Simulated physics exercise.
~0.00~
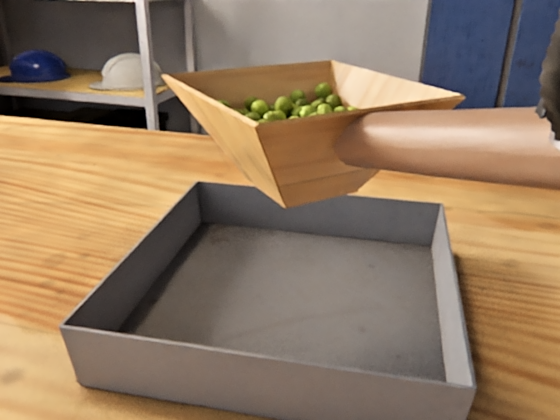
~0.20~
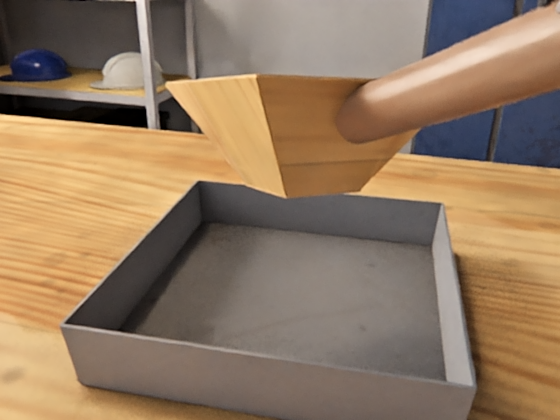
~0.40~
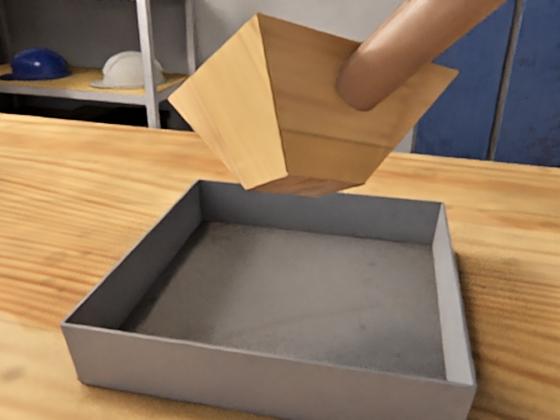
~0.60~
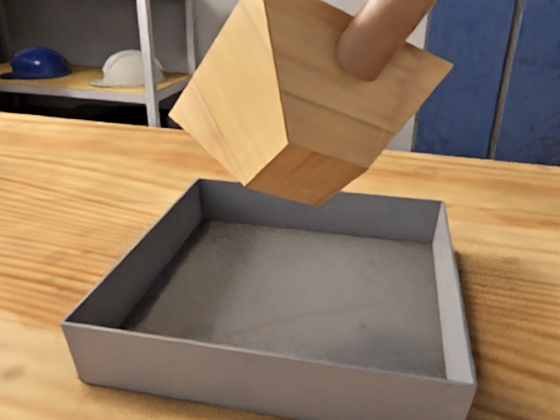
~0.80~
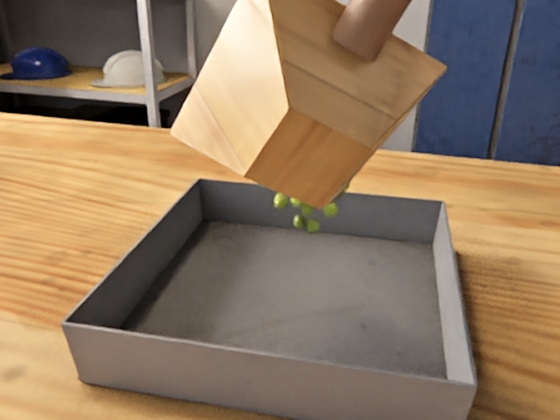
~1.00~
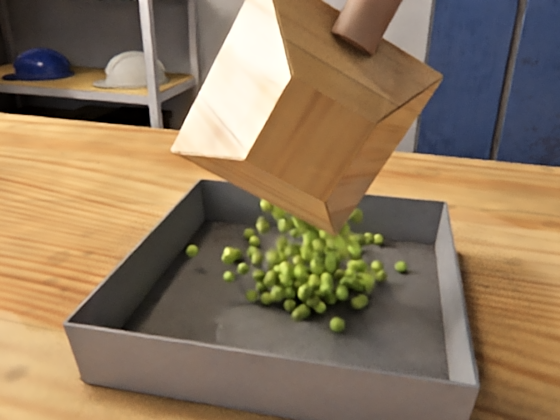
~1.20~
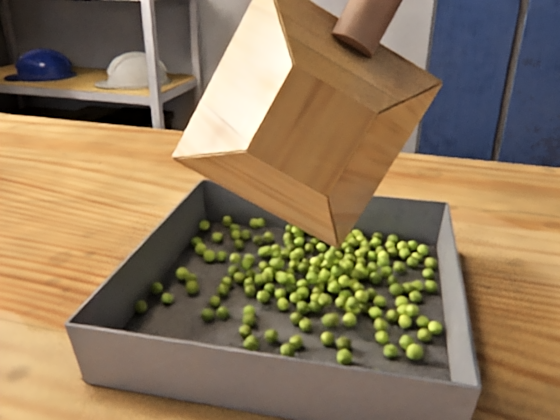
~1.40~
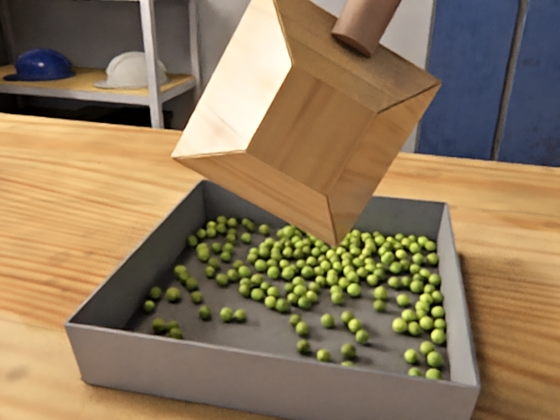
In this clip, an arm tips a flared wooden scoop of green peas over a shallow gray tray on a wooden table until they tumble out, scatter and roll across the tray, ending spread over its bottom beneath the steeply tilted scoop.
